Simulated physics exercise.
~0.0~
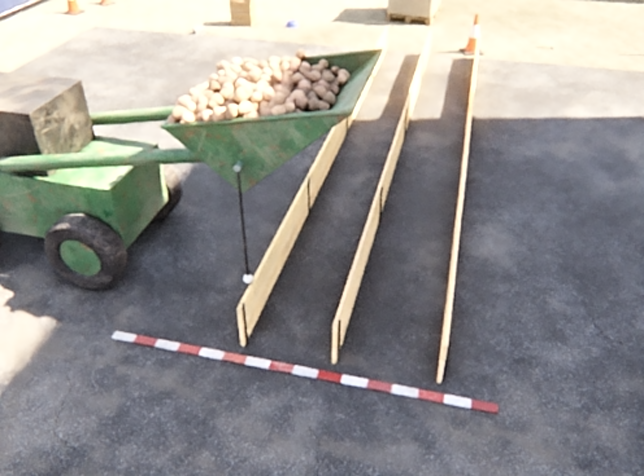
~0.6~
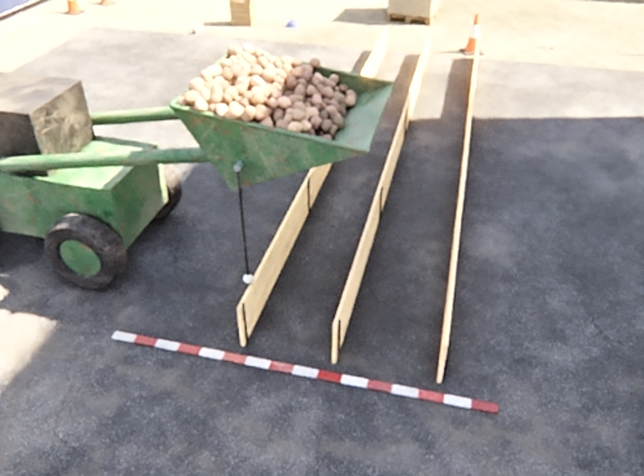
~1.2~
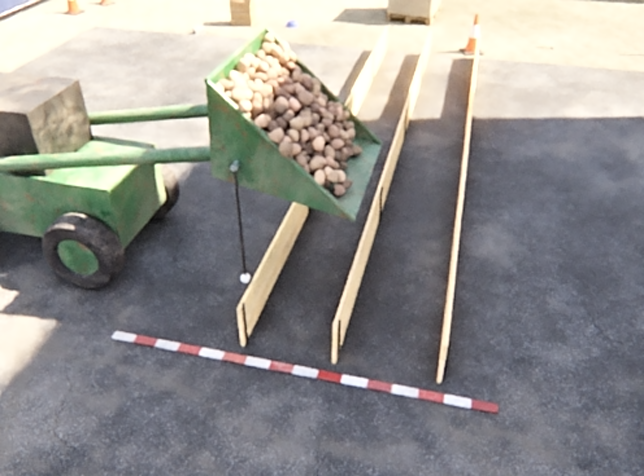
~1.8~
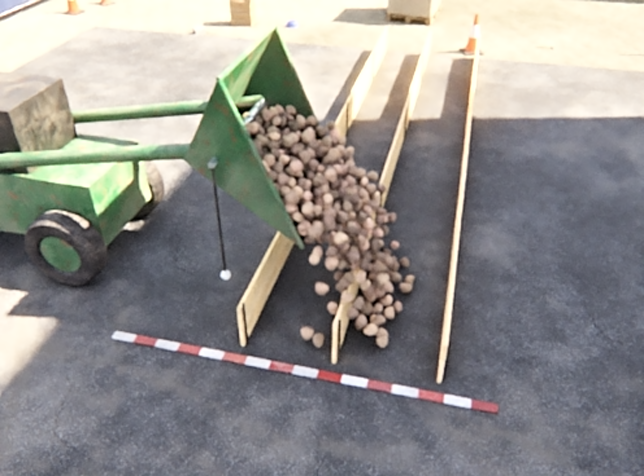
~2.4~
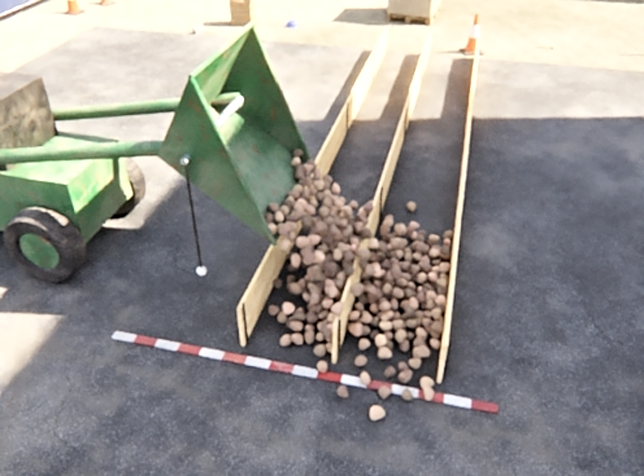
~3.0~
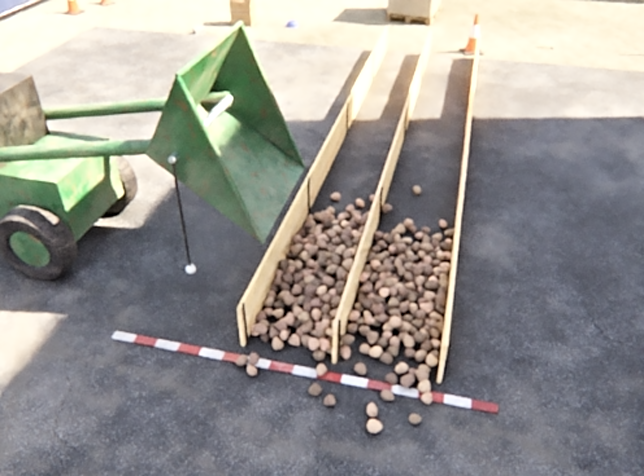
Green loader bucket tipping brownish stones across two bays between wooden boards, then backing away left, empty, as some stones spill out front.
